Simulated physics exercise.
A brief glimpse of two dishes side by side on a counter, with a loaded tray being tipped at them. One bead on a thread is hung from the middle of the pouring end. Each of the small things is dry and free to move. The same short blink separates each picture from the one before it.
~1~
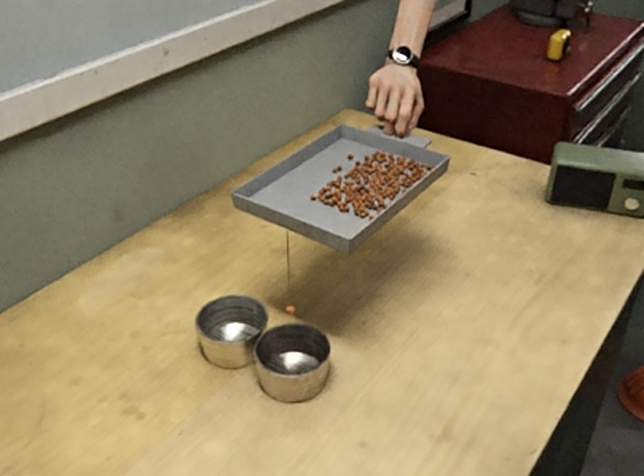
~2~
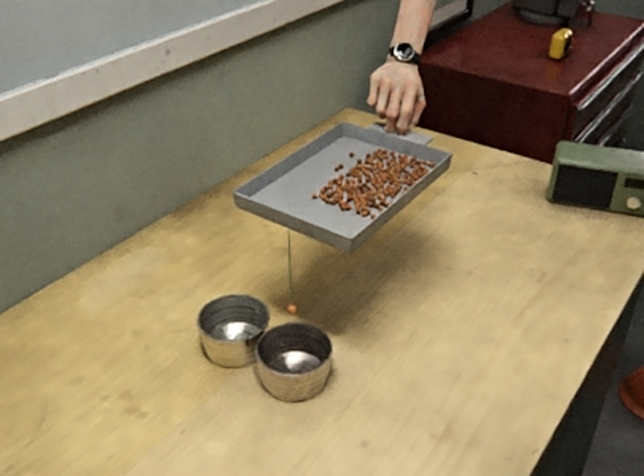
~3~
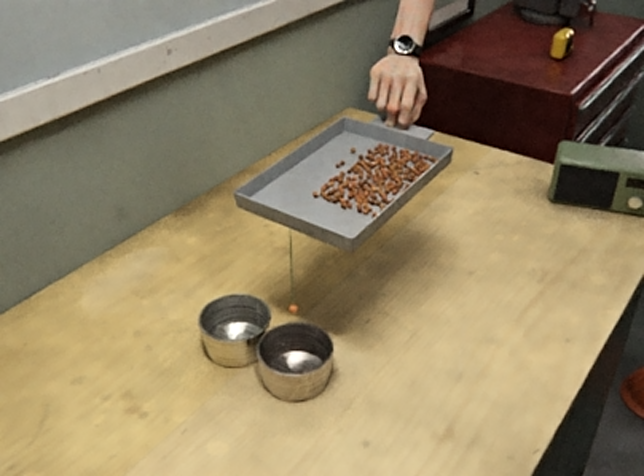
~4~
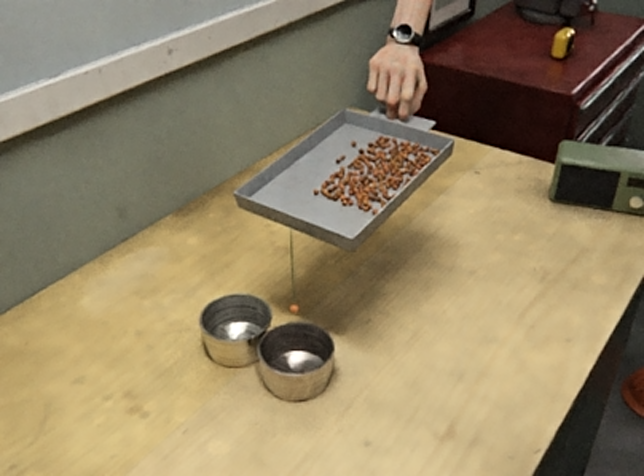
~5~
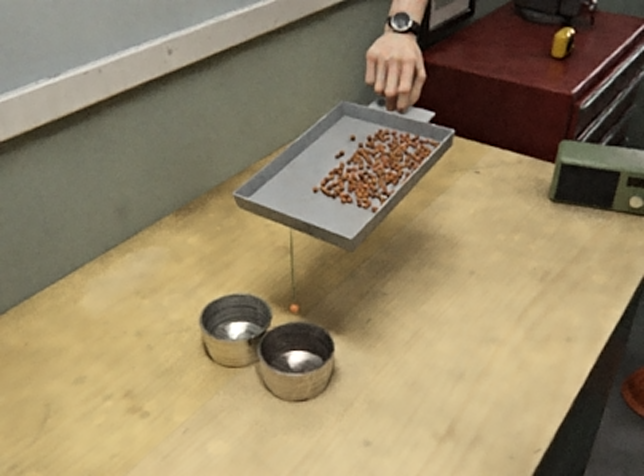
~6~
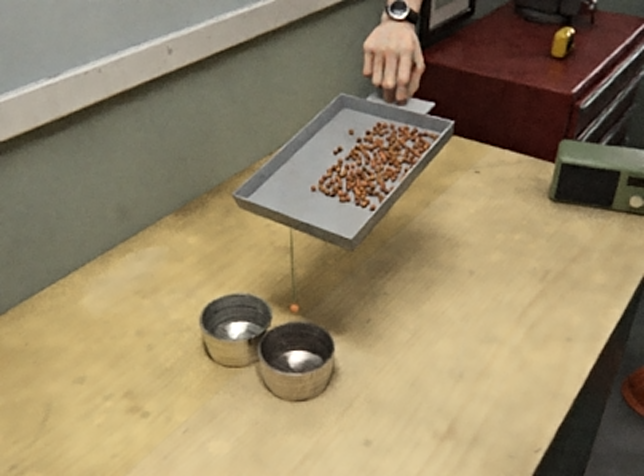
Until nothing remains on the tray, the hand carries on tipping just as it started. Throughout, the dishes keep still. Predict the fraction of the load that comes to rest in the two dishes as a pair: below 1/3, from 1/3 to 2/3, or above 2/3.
The dishes end up holding the bulk, above two thirds.
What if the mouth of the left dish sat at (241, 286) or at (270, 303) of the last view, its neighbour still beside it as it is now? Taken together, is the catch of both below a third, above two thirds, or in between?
Case one, less than a third; case two, under a third.
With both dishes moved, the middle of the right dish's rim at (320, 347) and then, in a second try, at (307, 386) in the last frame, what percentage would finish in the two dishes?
60 %, then 50 %.
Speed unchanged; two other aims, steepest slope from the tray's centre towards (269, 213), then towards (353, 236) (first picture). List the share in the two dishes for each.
The first try yields 80 percent and the second 10 percent.
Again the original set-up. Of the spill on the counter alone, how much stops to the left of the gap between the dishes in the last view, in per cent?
That's roughly 70 per cent of the pieces.
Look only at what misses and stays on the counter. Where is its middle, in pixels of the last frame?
Close to (222, 420).
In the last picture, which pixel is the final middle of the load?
Near (276, 366).
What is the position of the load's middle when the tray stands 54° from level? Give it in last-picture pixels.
Centre estimate: (301, 215).
Shortly afterwards, tray tipped steeply; the whole lot on the tray.
Next, tray tipped right over; the whole lot on the tray.
Some moments later, tray tipped past a quarter turn; near half in the right dish; near a third in the left dish; a little outside both.
In the end, tray tipped past a quarter turn; near half in the right dish; near a third in the left dish; a little outside both.
